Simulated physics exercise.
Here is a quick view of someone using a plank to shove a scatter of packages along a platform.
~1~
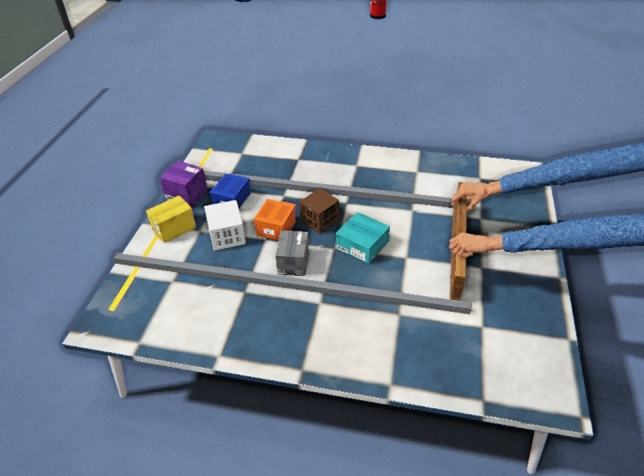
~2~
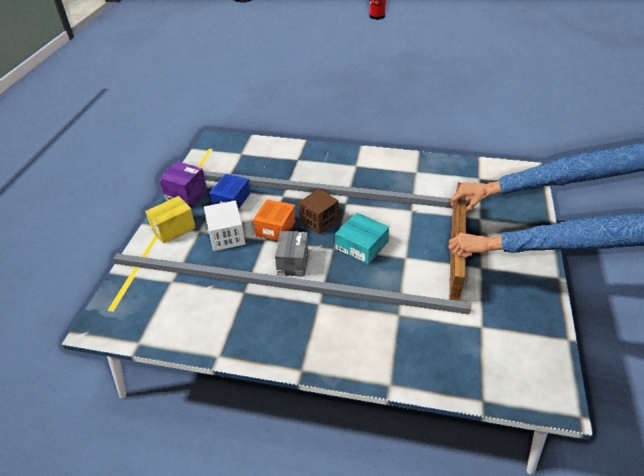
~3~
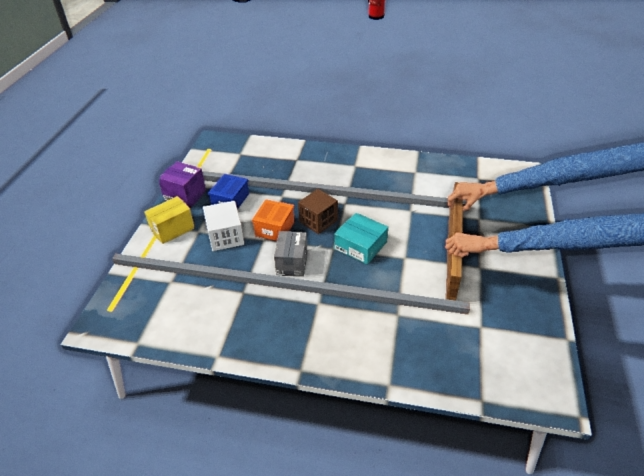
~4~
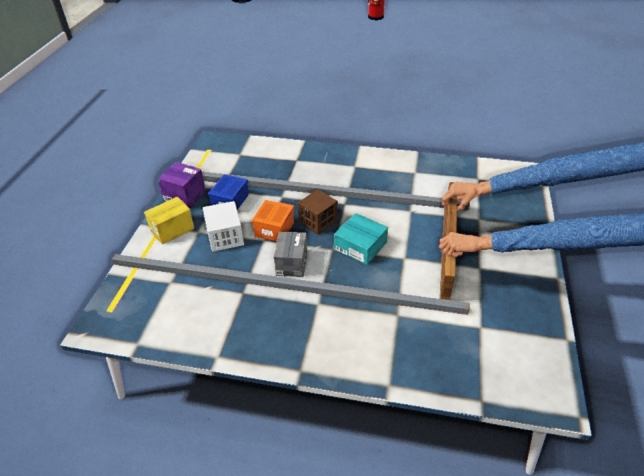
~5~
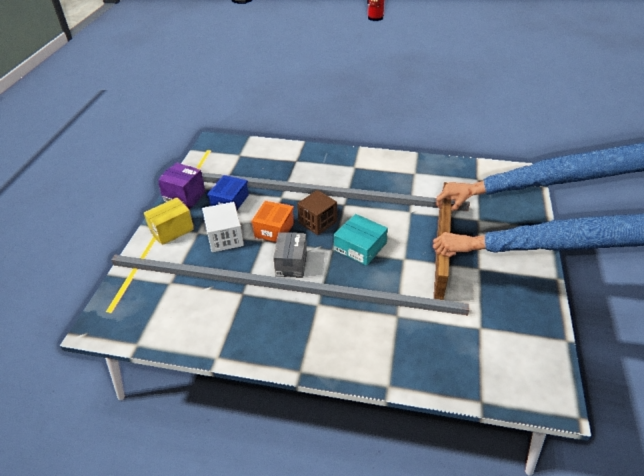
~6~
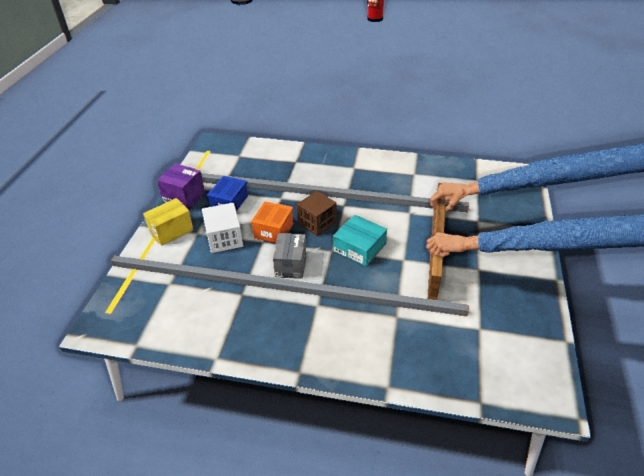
On a blue-and-white checkered table, eight colourful boxes sit scattered between two grey rails, near a yellow line on the left. From the right, two hands in blue sleeves slide a brown plank slowly leftward a short way, narrowing the gap to the turquoise box, while the boxes show little or no movement.
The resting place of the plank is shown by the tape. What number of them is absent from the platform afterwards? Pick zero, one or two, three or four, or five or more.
Five or more of them.
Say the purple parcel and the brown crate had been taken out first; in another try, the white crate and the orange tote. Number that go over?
Result: 3 in the first case, with 3 in the second.
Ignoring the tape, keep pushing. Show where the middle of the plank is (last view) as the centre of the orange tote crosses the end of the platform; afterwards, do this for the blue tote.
Approx. (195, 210) / approx. (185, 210) for the other.
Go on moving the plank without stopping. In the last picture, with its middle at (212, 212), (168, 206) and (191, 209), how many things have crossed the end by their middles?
In order, that gives 3, then 5, then 4.
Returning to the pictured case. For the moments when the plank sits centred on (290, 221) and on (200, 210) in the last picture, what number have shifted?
First 6, then 8.
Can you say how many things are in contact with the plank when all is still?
It's 3 of them.
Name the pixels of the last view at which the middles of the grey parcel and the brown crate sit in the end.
I'd put one at around (125, 243) and the other at around (164, 188).
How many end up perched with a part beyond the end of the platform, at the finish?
The figure is 3.
Soon after, none off yet; purple parcel at rest near (182, 187); yellow parcel at rest near (169, 222); blue tote at rest near (229, 196).
After that, none off yet; purple parcel at rest near (182, 187); yellow parcel displaced about its own width near (140, 218); blue tote displaced a little near (223, 195).
In the end, the number that fall off is five or more; gone, orange tote, white crate, blue tote, yellow parcel and purple parcel.
